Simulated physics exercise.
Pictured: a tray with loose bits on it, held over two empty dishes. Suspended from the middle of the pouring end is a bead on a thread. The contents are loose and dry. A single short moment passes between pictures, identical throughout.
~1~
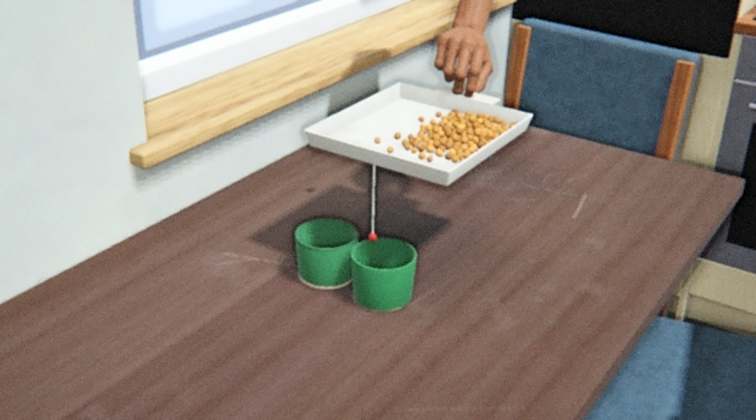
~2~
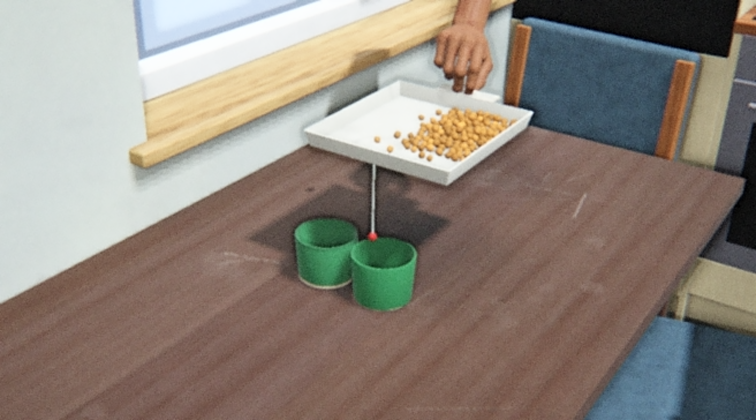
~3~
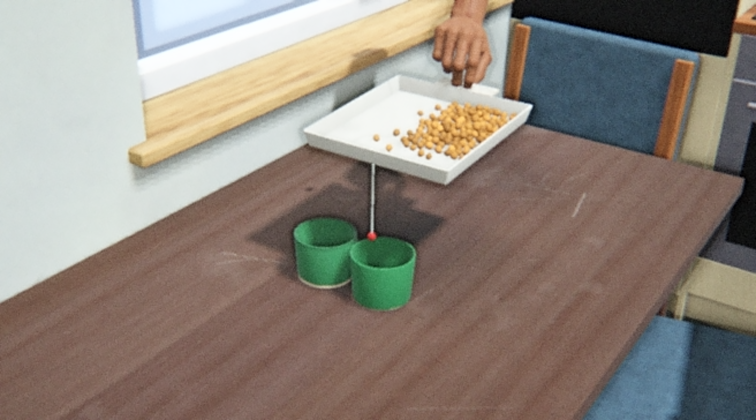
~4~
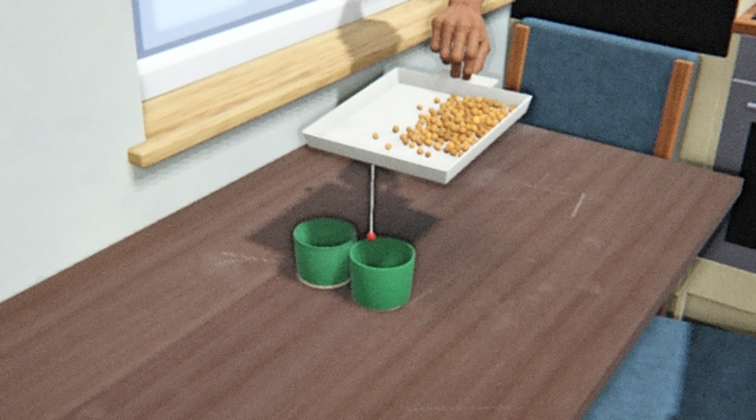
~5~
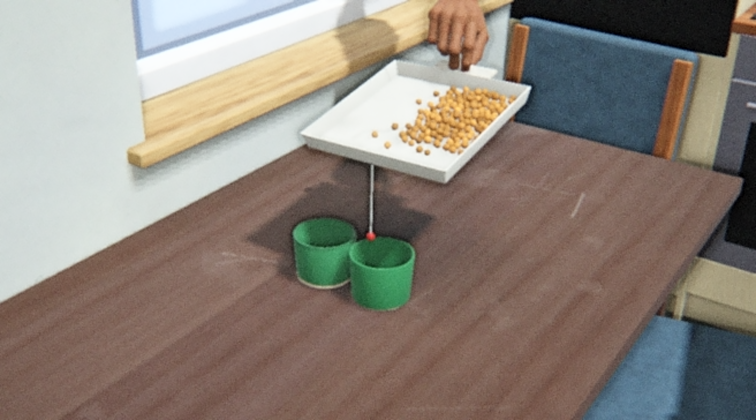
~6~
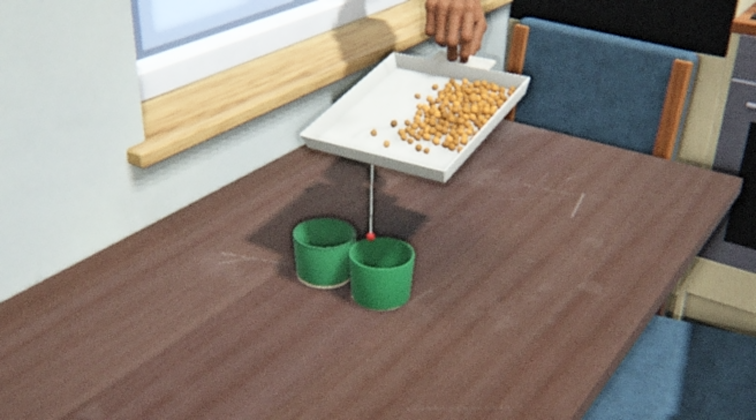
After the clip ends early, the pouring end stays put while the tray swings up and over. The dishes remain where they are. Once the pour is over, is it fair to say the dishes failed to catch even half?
I expect most of the load to be wasted.
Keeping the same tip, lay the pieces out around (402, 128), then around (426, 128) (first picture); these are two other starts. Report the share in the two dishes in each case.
Around 20 then around 20 per cent.
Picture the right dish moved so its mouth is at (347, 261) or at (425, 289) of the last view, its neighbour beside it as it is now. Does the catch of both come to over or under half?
In order, they'd catch a major share, and next a minor share.
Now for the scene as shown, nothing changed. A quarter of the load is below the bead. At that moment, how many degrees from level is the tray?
The tilt then is about 105°.
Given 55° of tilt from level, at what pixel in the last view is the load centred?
Its middle sits at about pixel (388, 139).
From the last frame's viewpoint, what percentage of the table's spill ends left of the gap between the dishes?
I'd put it at close to 80 per cent.
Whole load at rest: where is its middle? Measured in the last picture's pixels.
Last view, resting centre - approx. (305, 311).
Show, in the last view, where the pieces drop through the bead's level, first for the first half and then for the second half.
Points: About (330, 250), then about (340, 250).
Just after the last frame, tray tipped steeply; almost all on the tray; just a few in the air.
A moment on, tray tipped right over; almost all on the tray; just a few outside both; just a few in the air.
Further on, tray tipped past a quarter turn; just a few in the right dish; about a tenth in the left dish; the larger part outside both.
When it is over, tray tipped past a quarter turn; just a few in the right dish; about a tenth in the left dish; the larger part outside both.
